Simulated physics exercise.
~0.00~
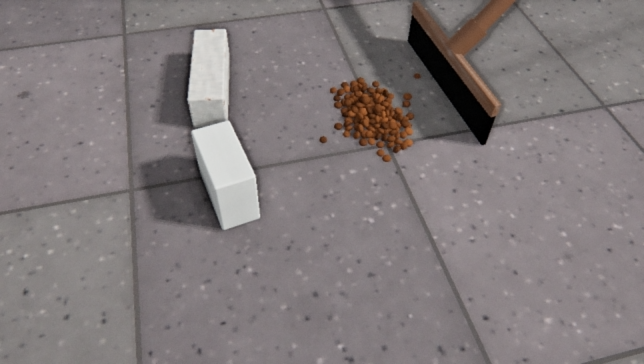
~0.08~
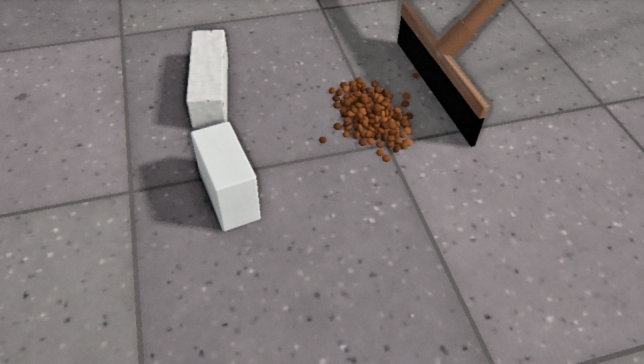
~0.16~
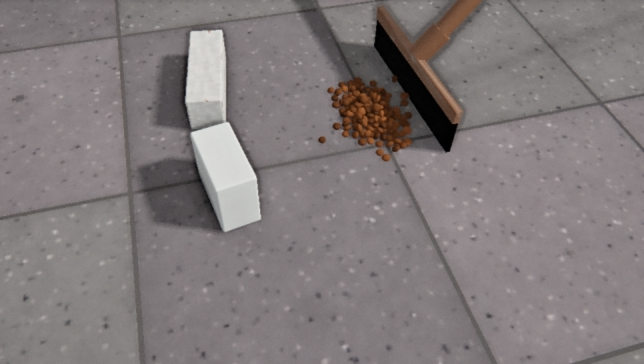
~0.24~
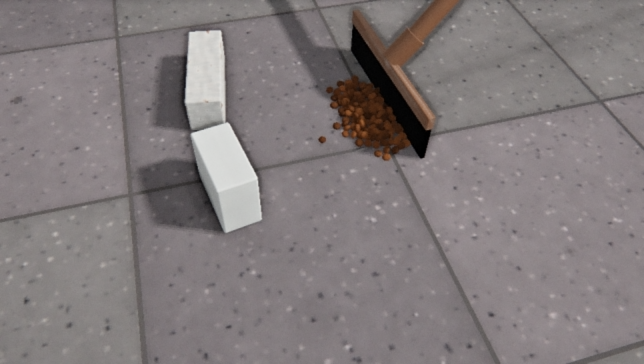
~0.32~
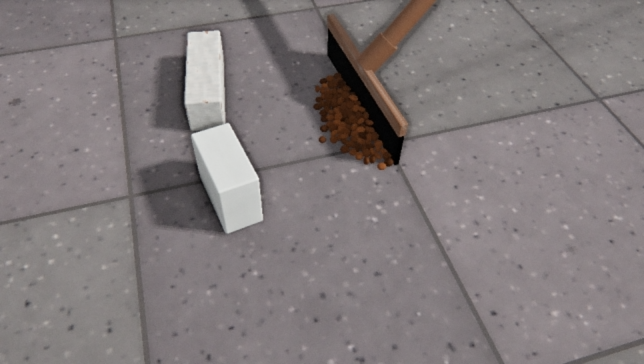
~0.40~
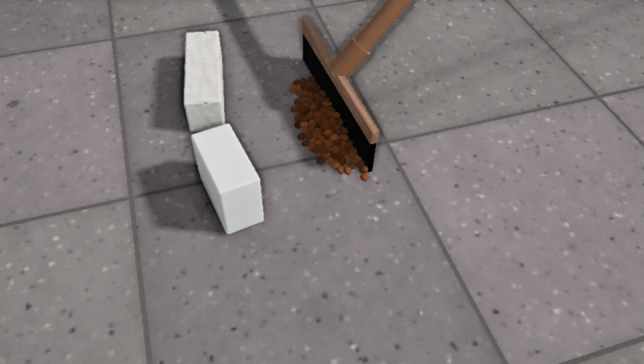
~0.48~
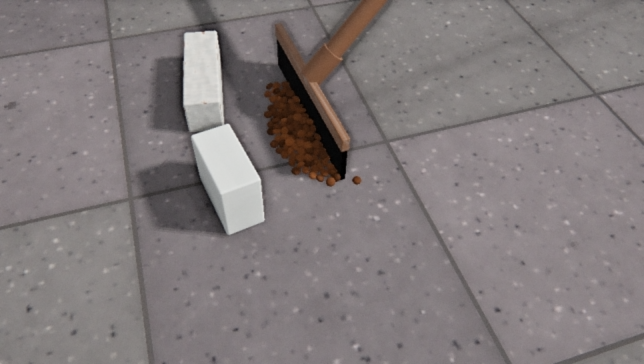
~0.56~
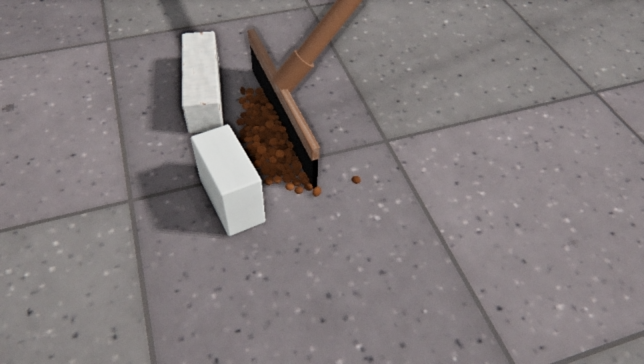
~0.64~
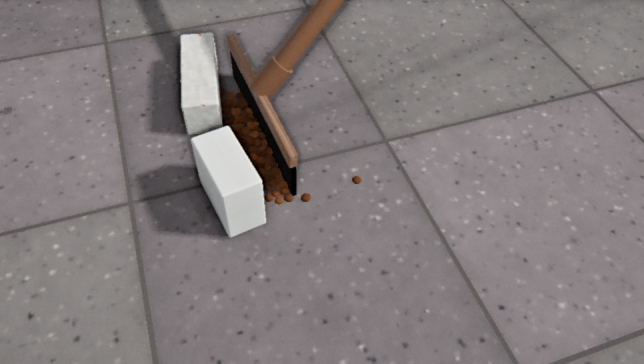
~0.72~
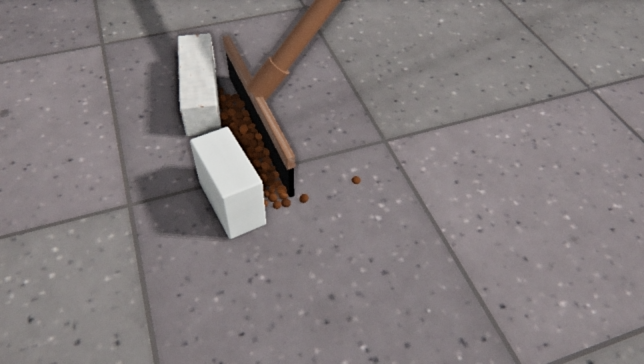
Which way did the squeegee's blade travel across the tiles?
The blade moved to the left, toward the two white blocks.
